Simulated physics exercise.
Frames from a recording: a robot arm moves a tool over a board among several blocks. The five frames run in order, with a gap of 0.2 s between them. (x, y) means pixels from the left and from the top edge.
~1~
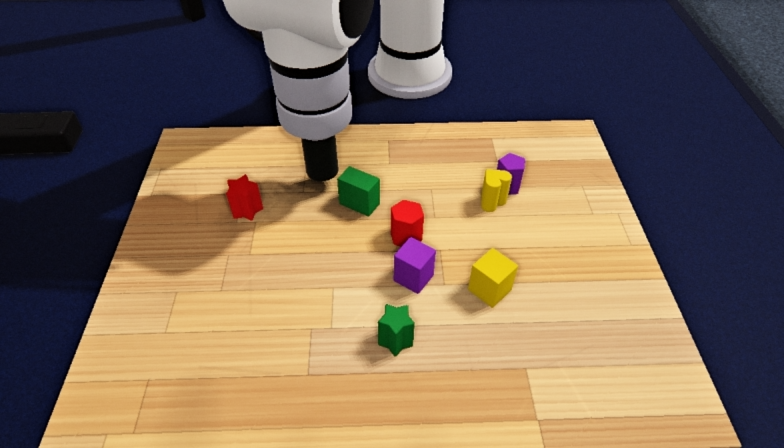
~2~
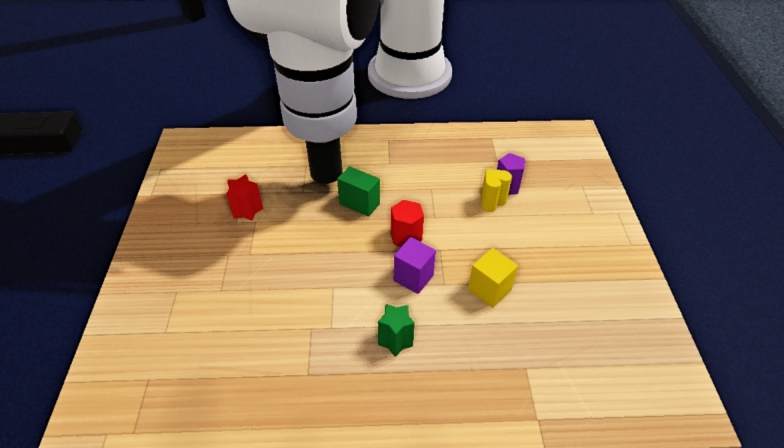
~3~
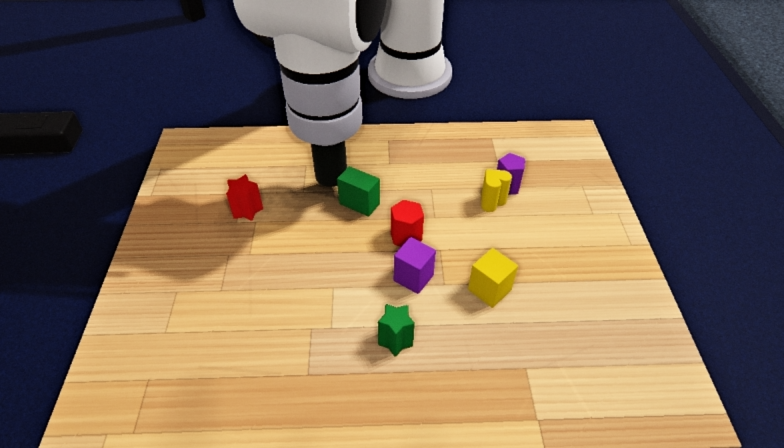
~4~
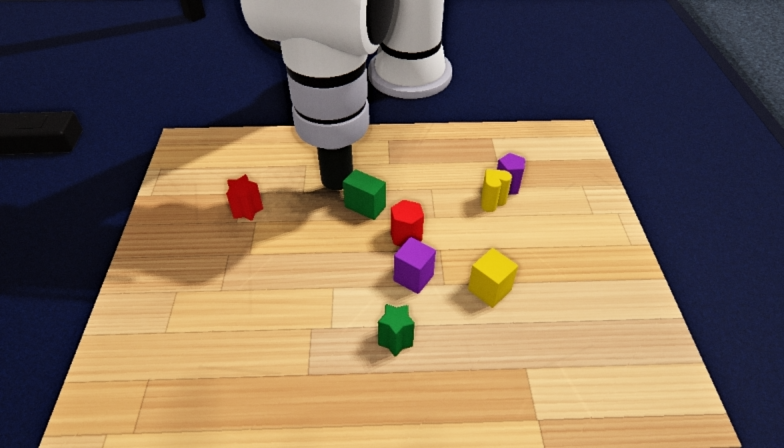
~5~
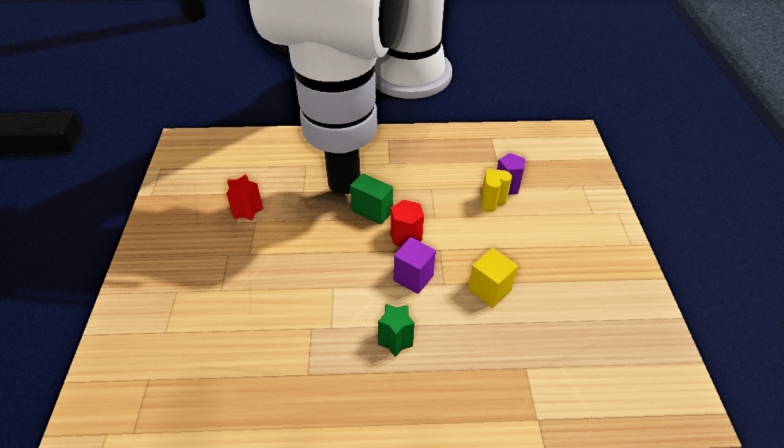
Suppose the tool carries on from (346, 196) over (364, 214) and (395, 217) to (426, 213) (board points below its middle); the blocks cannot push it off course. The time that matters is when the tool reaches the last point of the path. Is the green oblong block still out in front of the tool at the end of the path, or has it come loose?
The tool has moved past the green oblong block by the time the path ends.
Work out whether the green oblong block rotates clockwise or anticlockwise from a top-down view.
Clockwise rotation.
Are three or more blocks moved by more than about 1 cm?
Short answer: No.
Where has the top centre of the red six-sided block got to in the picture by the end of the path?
Its top centre is at about (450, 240).
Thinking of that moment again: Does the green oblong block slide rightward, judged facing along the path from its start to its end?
Short answer: Yes.
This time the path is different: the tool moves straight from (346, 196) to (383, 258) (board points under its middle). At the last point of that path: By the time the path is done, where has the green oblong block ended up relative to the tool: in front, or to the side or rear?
The tool will have lost it.
What follows on the original path. One third of the way, tool (365, 201); green oblong block (394, 204); red six-sided block (422, 221), turned 20° anticlockwise.
Two thirds of the way, tool (395, 204); green oblong block (422, 211), turned 20° clockwise; red six-sided block (443, 234).
At the end, tool (427, 200); green oblong block (446, 212), turned 45° clockwise; red six-sided block (450, 240), turned 30° clockwise; yellow heart-shaped block in place.
